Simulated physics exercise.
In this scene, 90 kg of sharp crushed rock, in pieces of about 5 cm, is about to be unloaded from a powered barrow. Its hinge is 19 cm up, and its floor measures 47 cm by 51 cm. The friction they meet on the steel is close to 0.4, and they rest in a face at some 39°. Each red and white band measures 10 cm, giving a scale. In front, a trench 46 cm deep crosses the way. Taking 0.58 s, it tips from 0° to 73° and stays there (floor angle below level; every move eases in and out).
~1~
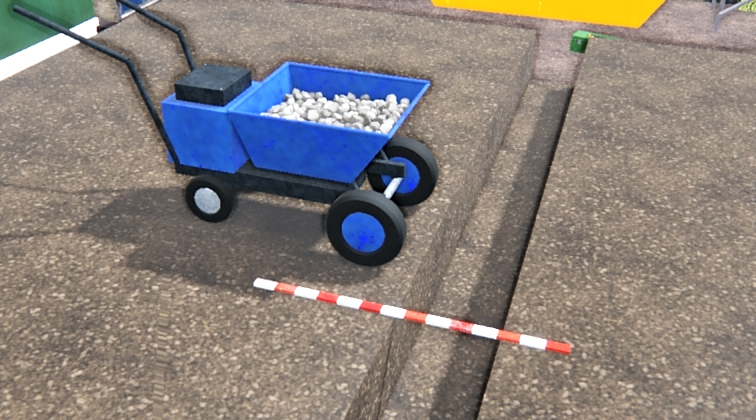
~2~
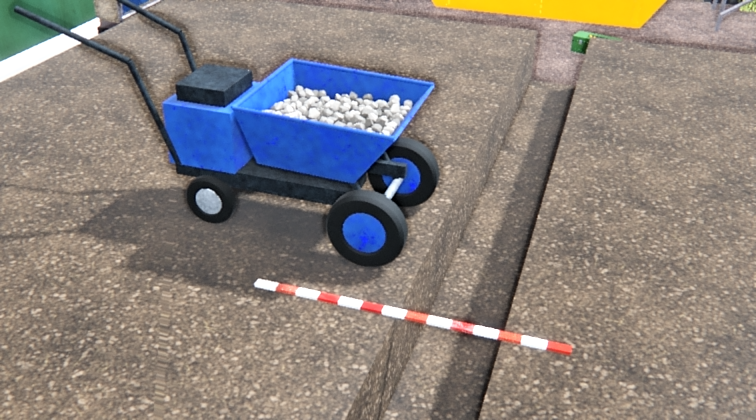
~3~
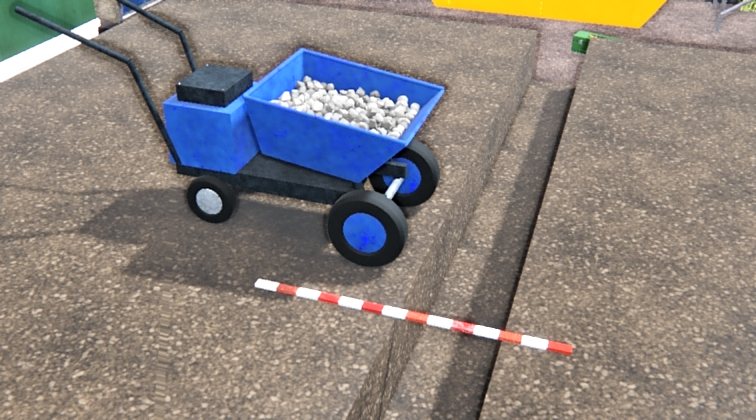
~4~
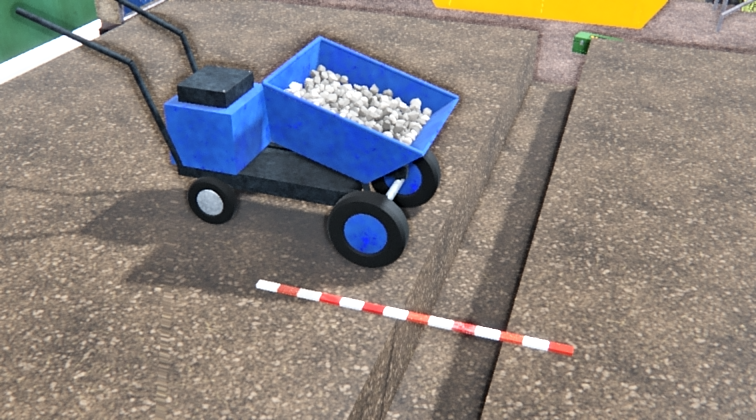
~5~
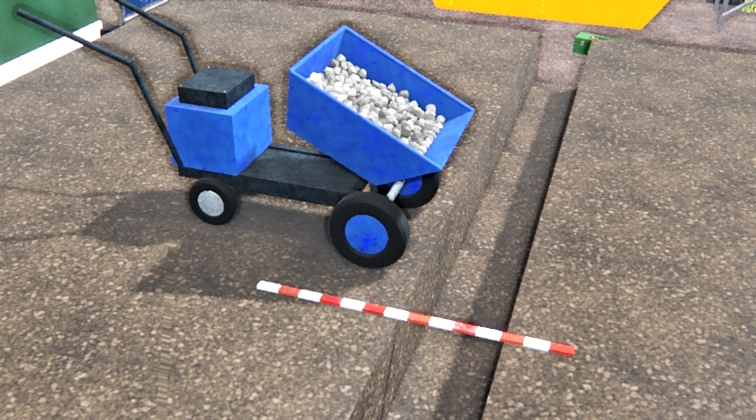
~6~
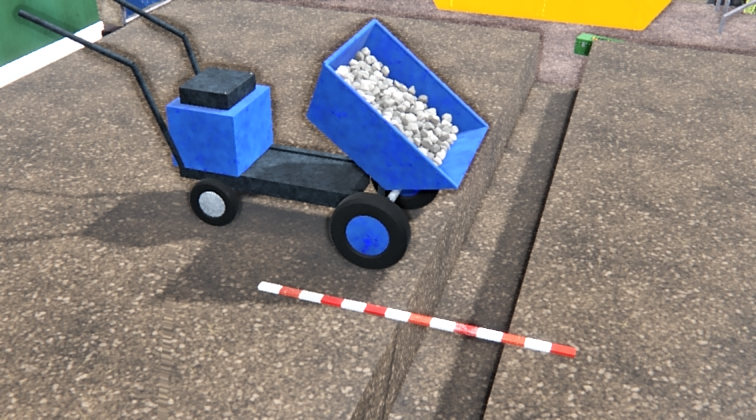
A blue tray of pale stones tilts steadily down to the right on a wheeled barrow.
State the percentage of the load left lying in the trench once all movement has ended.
The share left there is about 43 per cent.
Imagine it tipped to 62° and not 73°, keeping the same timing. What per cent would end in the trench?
I'd guess some 25 in a hundred.
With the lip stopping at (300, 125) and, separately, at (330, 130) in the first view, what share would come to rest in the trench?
Roughly 80 in a hundred, then 90 in a hundred.
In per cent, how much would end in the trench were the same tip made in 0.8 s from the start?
Something close to 60 per cent.
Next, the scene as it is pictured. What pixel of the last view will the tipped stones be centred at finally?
At about pixel (541, 262) in the last view.
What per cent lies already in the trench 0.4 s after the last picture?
Something like 15 in a hundred.
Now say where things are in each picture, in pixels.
The first frame shows lip at (389, 137), floor tilted 0°, highest stones at (362, 108).
The second frame shows lip at (394, 139), floor tilted 2°, highest stones at (358, 108).
In the third frame, the tray is at 8°, its lip at (406, 144); the top of the load is at (335, 100).
In the fourth frame, the tray is at 17°, its lip at (423, 154); the top of the load is at (314, 81).
The fifth frame shows lip at (440, 169), floor tilted 27°, highest stones at (334, 71).
The sixth frame shows lip at (456, 188), floor tilted 38°, highest stones at (359, 64).
Then, 0.1 s after the last picture the floor is at 61°, 100 % in the tray; the foremost stones are at (465, 183).
Then, 0.4 s after the last picture the floor is at 73°, 81 % in the tray, 13 % in the trench, 6 % past the trench; the foremost stones are at (543, 265).
Then, 0.7 s after the last picture the floor is at 73°, 22 % in the tray, 25 % in the trench, 52 % past the trench; the foremost stones are at (691, 290).
Then, 2.7 s after the last picture the floor is at 73°, 6 % in the tray, 43 % in the trench, 51 % past the trench; the foremost stones are past the picture's edge.
